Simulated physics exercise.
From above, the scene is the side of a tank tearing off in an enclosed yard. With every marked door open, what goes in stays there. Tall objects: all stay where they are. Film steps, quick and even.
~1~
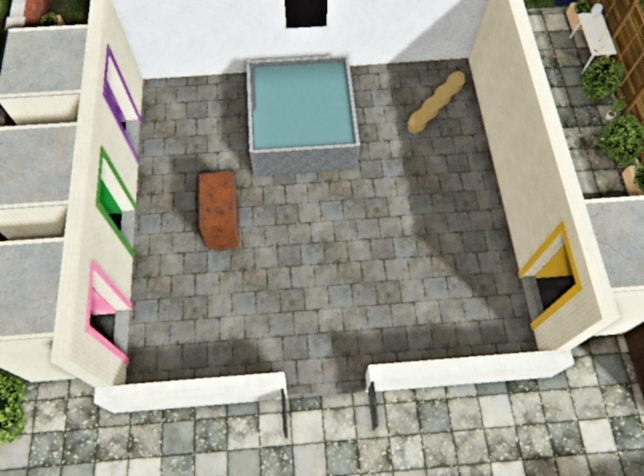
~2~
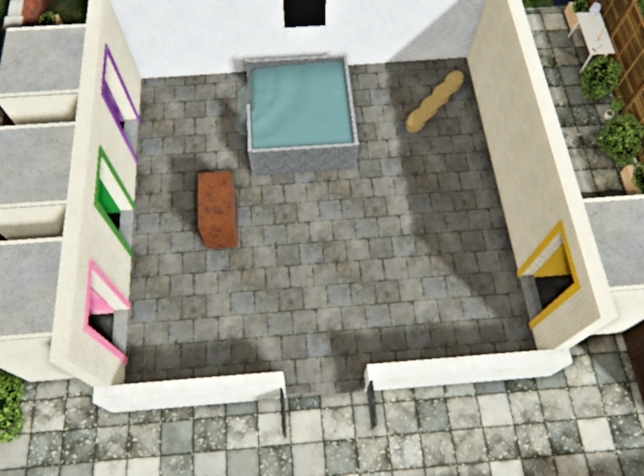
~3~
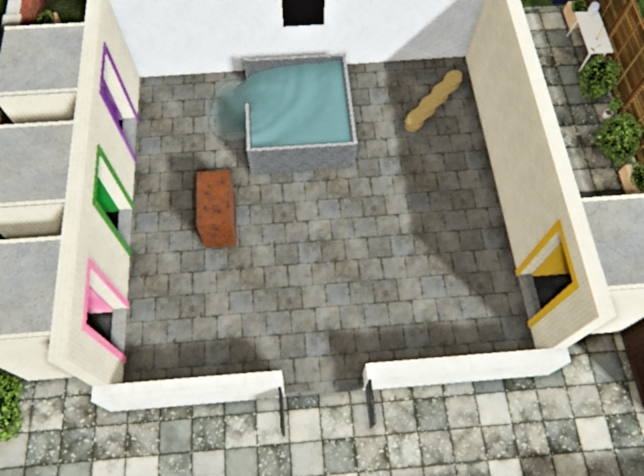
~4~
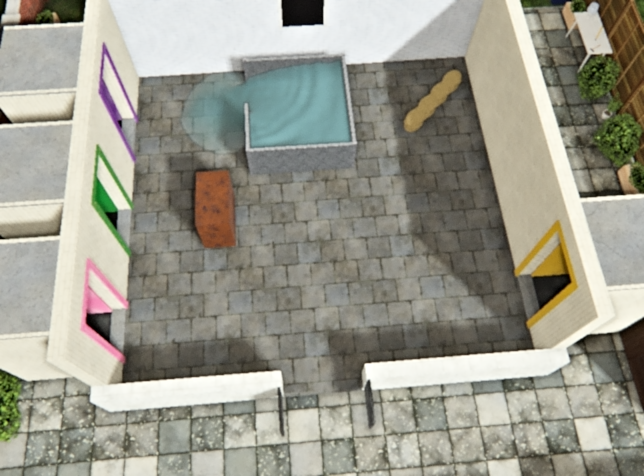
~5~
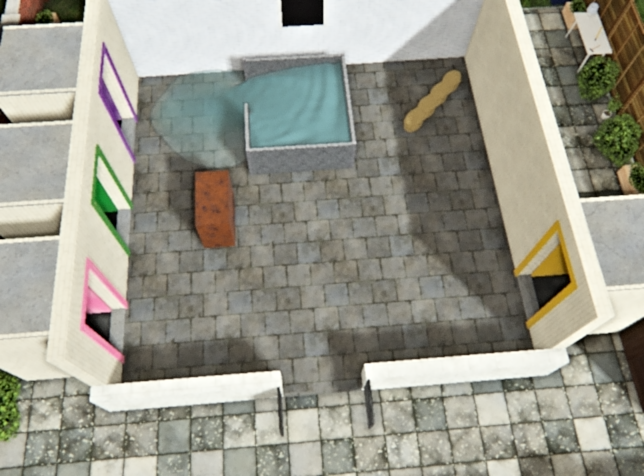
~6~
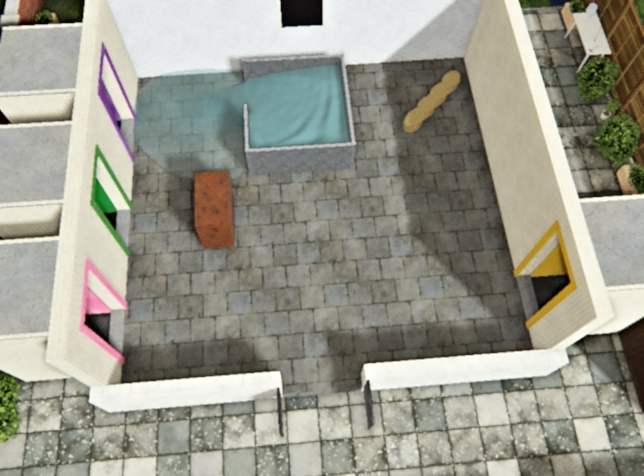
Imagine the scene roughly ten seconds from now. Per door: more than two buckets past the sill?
Purple door over, pink door over, green door over, yellow door at or under.
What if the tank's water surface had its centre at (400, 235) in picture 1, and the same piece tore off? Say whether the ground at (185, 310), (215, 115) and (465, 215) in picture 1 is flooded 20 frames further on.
Hit, hit, spared.
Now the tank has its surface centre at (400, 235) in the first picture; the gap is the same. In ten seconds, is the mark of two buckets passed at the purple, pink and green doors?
Purple falls short, pink exceeds the limit, green exceeds the limit.
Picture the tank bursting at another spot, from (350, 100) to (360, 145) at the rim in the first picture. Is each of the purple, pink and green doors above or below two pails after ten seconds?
The purple door falls short; the pink door exceeds the mark; the green door falls short.
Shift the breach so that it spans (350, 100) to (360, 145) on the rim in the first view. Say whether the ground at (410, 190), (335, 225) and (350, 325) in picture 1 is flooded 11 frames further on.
Submerged, unwetted, unwetted.
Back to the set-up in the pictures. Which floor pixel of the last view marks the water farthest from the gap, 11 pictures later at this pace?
Close to (126, 305).
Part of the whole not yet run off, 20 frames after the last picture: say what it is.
About 94 per cent.
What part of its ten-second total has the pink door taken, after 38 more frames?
Roughly 25 per cent.
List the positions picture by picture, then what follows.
In the first picture, the water tank at (301, 104) is whole and still.
In the second picture, the front is at (244, 133), out from the gap at (251, 100).
In the third picture, the front is at (217, 131), out from the gap at (250, 101).
In the fourth picture, the front is at (185, 124), out from the gap at (250, 102).
In the fifth picture, water pours out at (249, 101) and has run to (154, 114).
In the sixth picture, the front is at (138, 96), out from the gap at (249, 102).
A moment on, water covers 15 % of the floor; the purple door over two buckets in, the pink door not reached, the green door not reached, the yellow door not reached.
Next, water covers 20 % of the floor; the purple door far over two buckets in, the pink door not reached, the green door wet at the sill, nothing in, the yellow door not reached.
Then, water covers 35 % of the floor; the purple door far over two buckets in, the pink door wet at the sill, nothing in, the green door under two buckets in, the yellow door not reached.
Later, water covers 60 % of the floor; the purple door far over two buckets in, the pink door over two buckets in, the green door over two buckets in, the yellow door not reached.
In the end, water covers 95 % of the floor; the purple door far over two buckets in, the pink door far over two buckets in, the green door over two buckets in, the yellow door wet at the sill, nothing in.
